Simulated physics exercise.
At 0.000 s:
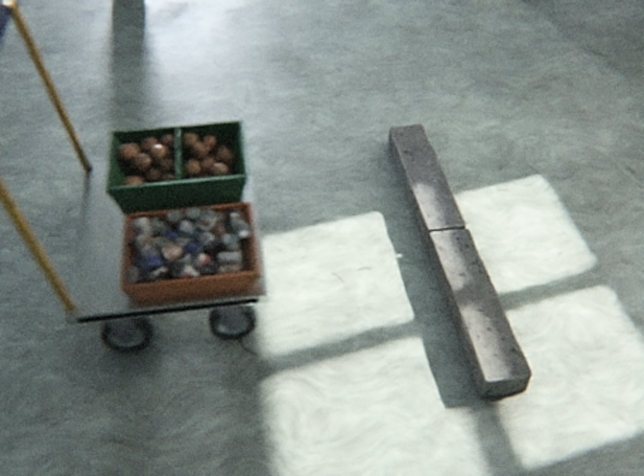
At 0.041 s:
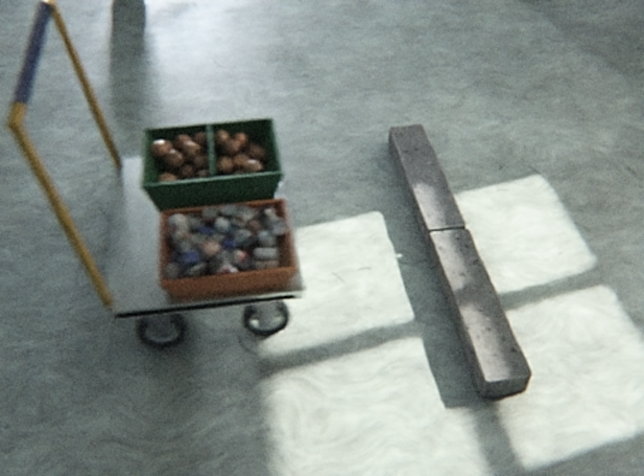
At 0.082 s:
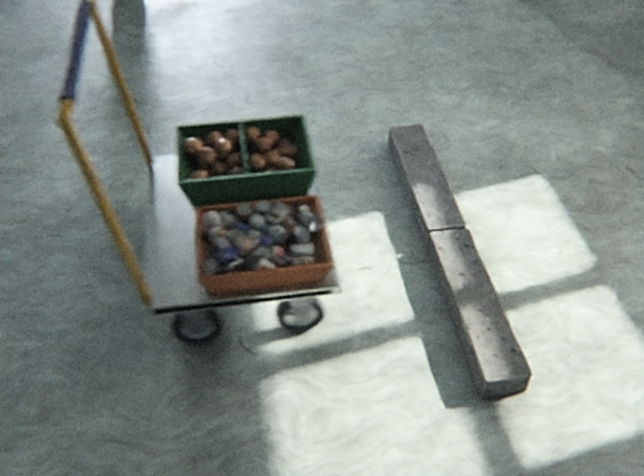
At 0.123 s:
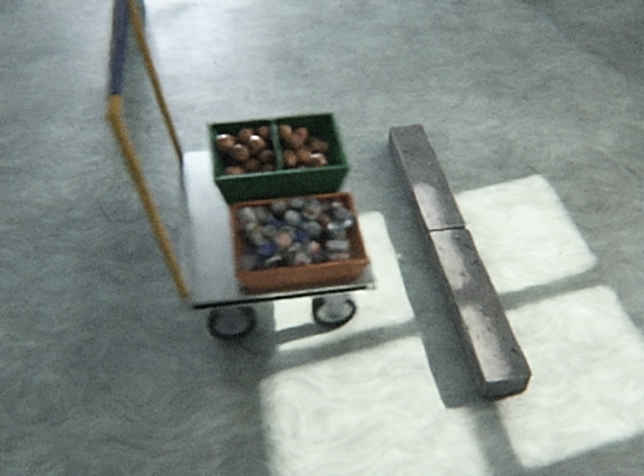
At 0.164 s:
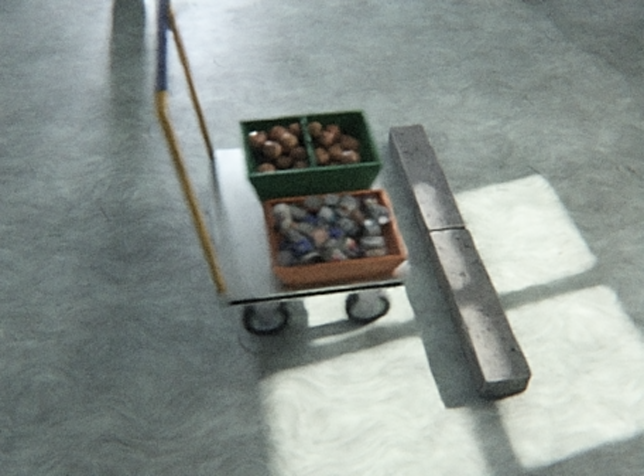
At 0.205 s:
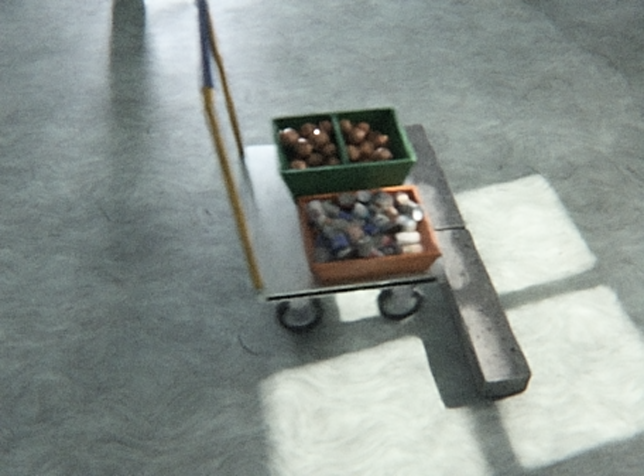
Goods trolley carrying a green basket of onions and an orange basket of small tins rolling steadily rightward across a sunlit grey floor.
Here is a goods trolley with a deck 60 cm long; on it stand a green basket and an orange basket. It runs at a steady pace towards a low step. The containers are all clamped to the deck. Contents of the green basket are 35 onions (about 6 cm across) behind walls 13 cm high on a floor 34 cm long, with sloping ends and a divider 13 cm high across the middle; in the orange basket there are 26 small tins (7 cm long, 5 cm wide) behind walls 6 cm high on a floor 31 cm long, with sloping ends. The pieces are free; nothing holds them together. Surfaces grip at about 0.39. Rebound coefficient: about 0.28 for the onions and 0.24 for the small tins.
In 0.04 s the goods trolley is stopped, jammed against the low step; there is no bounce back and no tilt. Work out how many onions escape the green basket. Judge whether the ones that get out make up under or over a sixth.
Under a sixth.
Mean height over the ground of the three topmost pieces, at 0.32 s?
Around 44 cm high.
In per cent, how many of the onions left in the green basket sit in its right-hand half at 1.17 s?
That comes to roughly 40 in a hundred.
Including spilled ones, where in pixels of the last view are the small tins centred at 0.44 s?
Centre approx. (435, 212).
After 0.22 s, impact.
After 0.32 s, green basket 35 in, 0 out and orange basket 25 in, 1 out.
After 0.44 s, green basket 34 in, 1 out and orange basket 19 in, 7 out.
After 0.67 s, green basket 34 in, 1 out and orange basket 16 in, 10 out.
Outcome (at 1.17 s), green basket 34 in, 1 out and orange basket 16 in, 10 out. Asked share, 1 of 35, 3 per cent.
